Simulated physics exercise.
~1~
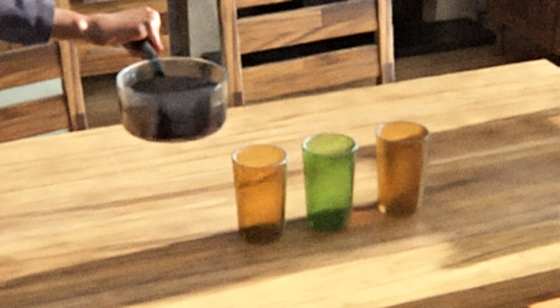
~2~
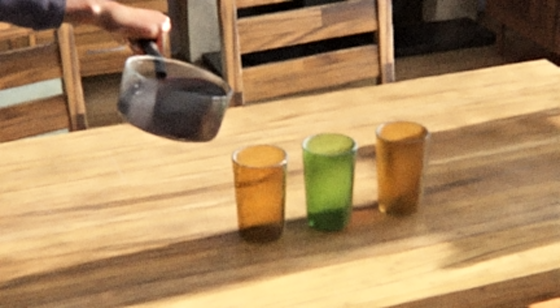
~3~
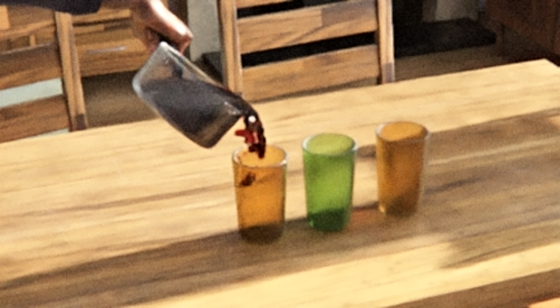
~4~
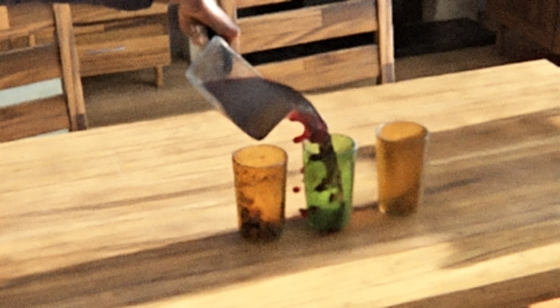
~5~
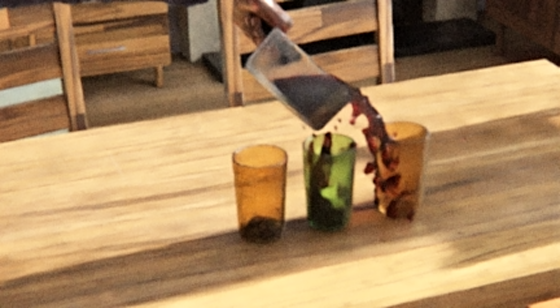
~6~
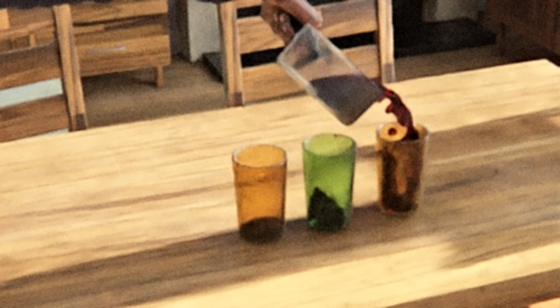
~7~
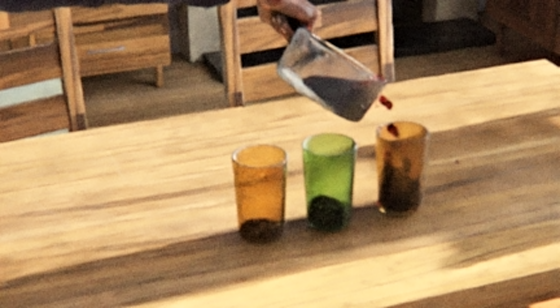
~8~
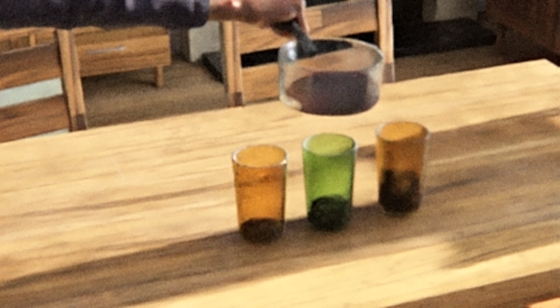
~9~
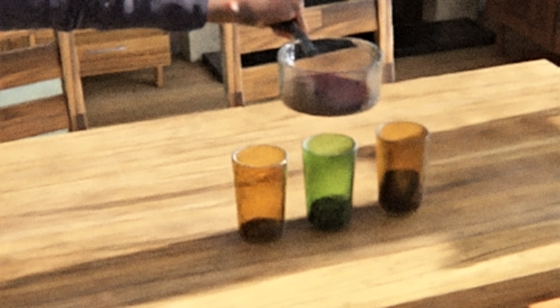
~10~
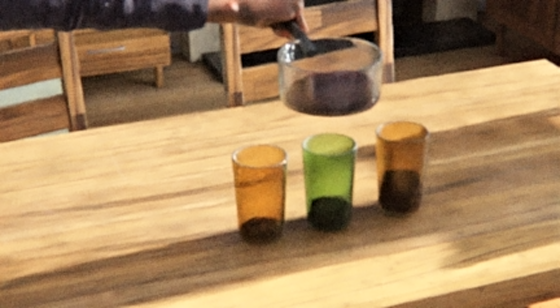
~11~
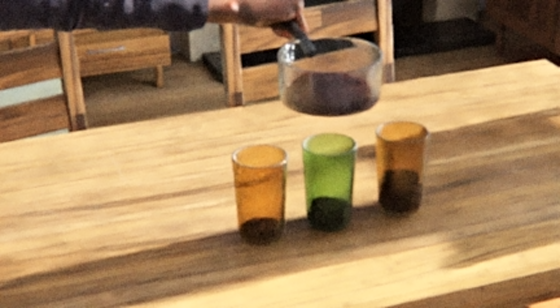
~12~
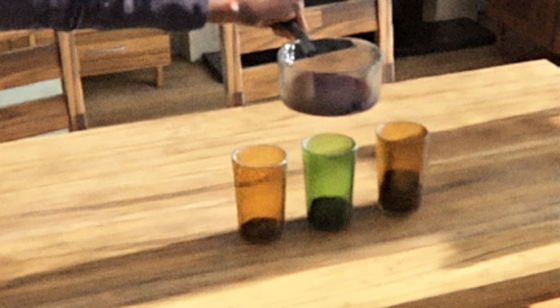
A hand tilts a small pot rightwards, pouring dark wine into three tumblers, then levels it.
